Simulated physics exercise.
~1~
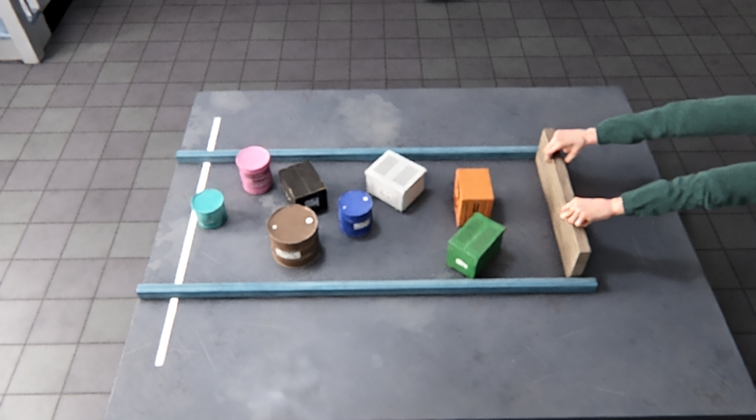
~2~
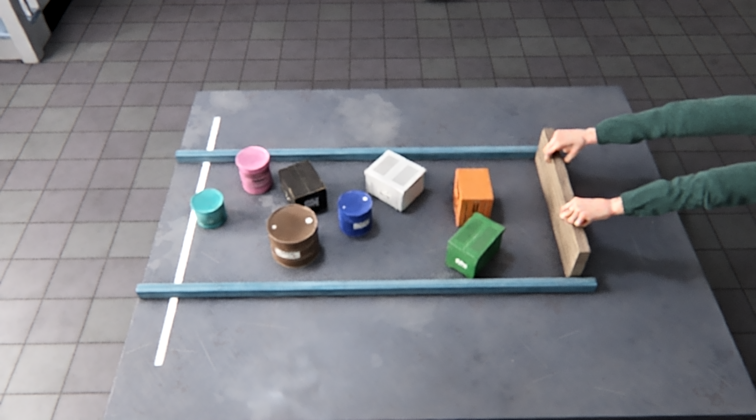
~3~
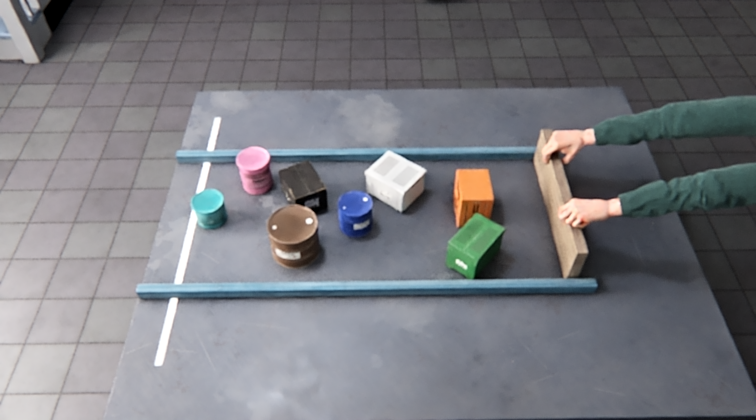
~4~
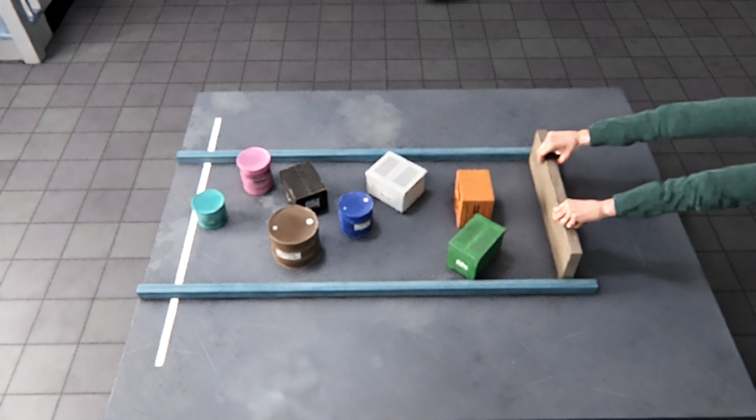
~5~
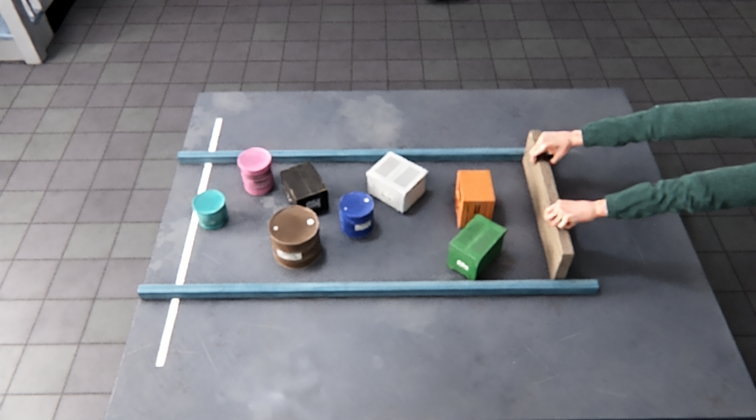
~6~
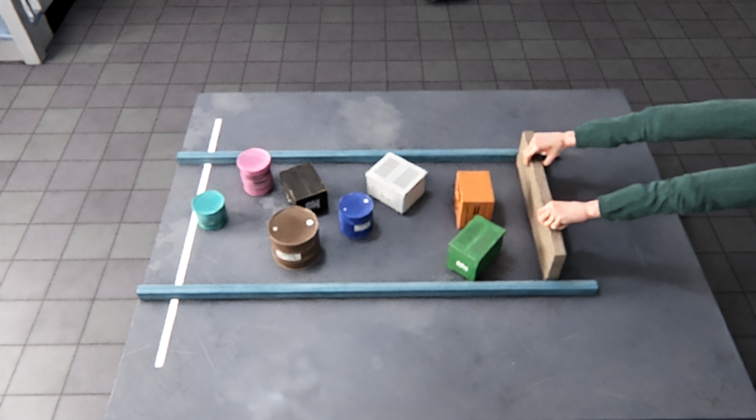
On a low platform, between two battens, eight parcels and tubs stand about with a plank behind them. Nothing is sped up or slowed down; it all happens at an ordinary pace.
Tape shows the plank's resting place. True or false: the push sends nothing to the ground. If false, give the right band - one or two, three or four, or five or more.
False, five or more.
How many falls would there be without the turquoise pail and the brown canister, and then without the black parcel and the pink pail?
The count is 3 in the first case and 3 in the second.
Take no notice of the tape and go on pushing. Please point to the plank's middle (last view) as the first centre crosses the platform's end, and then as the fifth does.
In pixels, around (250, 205) followed by around (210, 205).
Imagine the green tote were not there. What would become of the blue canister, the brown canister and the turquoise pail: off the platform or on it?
The blue canister goes over, the brown canister remains up, the turquoise pail goes over.
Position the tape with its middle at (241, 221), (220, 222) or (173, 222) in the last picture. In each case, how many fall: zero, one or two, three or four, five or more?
Either one or two; one to two; more than four.
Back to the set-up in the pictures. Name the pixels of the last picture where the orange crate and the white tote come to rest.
Orange crate at (175, 205), white tote at (182, 170).
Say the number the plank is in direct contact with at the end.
It is in contact with 3.
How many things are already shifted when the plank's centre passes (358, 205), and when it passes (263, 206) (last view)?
The counts are 5 and 8.
A little later, none off yet; turquoise pail at rest near (211, 211); pink pail at rest near (256, 173); brown canister at rest near (295, 238).
Next, none off yet; turquoise pail at rest near (211, 211); pink pail at rest near (256, 173); brown canister shifted a little near (284, 239).
Later still, none off yet; turquoise pail shifted about its own width near (178, 211); pink pail shifted well along near (175, 174); brown canister shifted well along near (193, 240).
When it is over, the number that fall off is five or more; down, blue canister, black parcel, brown canister, pink pail and turquoise pail.
